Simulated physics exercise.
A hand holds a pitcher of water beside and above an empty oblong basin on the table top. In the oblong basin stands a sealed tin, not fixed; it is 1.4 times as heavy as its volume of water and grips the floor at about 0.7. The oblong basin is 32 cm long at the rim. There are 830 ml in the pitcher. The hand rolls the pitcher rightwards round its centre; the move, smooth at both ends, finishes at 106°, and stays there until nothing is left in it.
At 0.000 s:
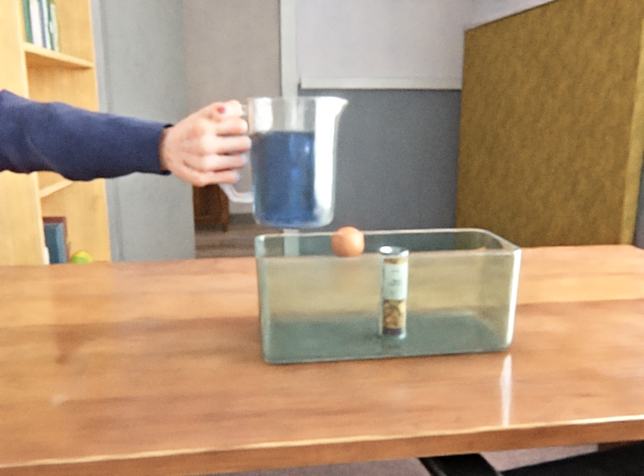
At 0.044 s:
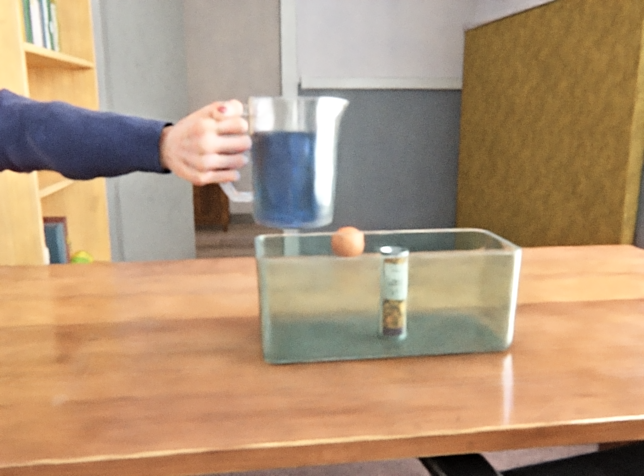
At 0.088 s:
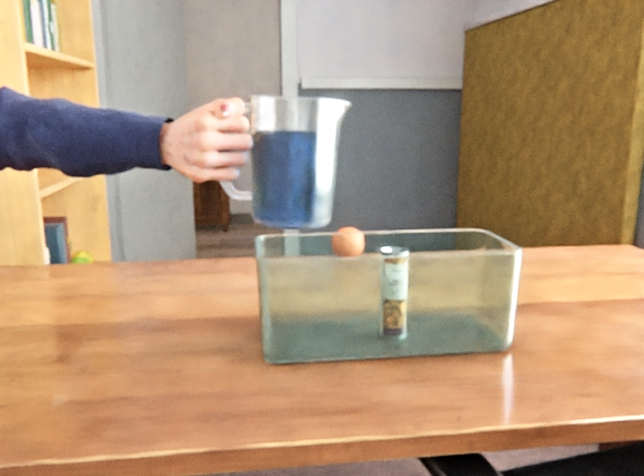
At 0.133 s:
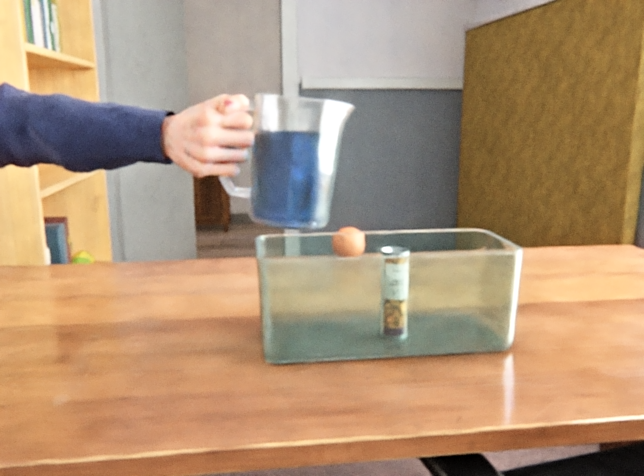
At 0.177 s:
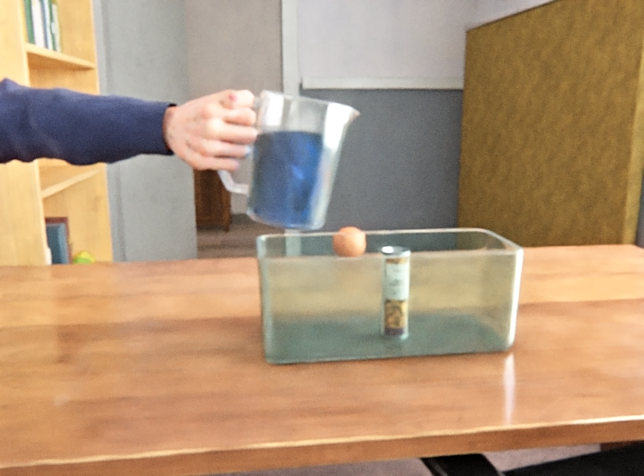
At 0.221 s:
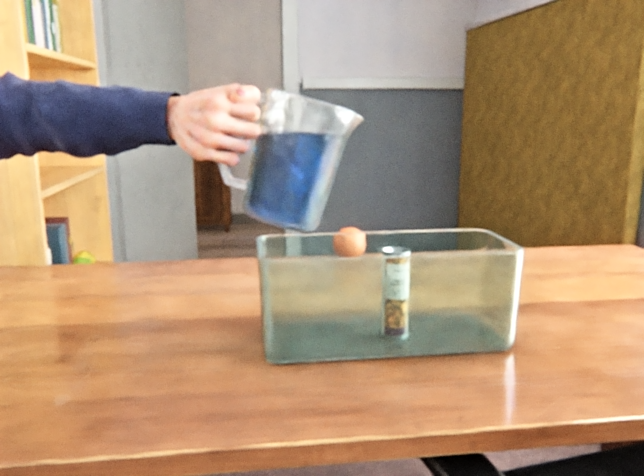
A hand tilting a glass pitcher of blue water gradually rightwards above an oblong glass basin with a tin standing inside.
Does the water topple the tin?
The tin goes over.
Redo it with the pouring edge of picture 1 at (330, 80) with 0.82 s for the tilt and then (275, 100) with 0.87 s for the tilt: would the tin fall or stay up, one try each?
First it topples; then it stays up.
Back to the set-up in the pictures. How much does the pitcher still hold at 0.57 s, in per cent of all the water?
About 88 per cent.
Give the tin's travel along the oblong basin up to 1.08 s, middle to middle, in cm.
About 2 cm.
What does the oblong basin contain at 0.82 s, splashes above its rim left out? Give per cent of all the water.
About 50 per cent.
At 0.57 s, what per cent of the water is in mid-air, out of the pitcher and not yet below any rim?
Near 10 in a hundred.
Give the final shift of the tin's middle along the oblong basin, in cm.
About 8.0 cm.
By 0.57 s the tilt is 77° and 87 per cent is still to pour; the tin stands where it began.
By 0.82 s the tilt is 105° and 35 per cent is still to pour; the tin stands where it began.
By 1.08 s the tilt is 106° and 4 per cent is still to pour; the tin leans 17°.
By 1.37 s the tilt is 106° and 0 per cent is still to pour; the tin lies on its side.
At rest the tin lies on its side.
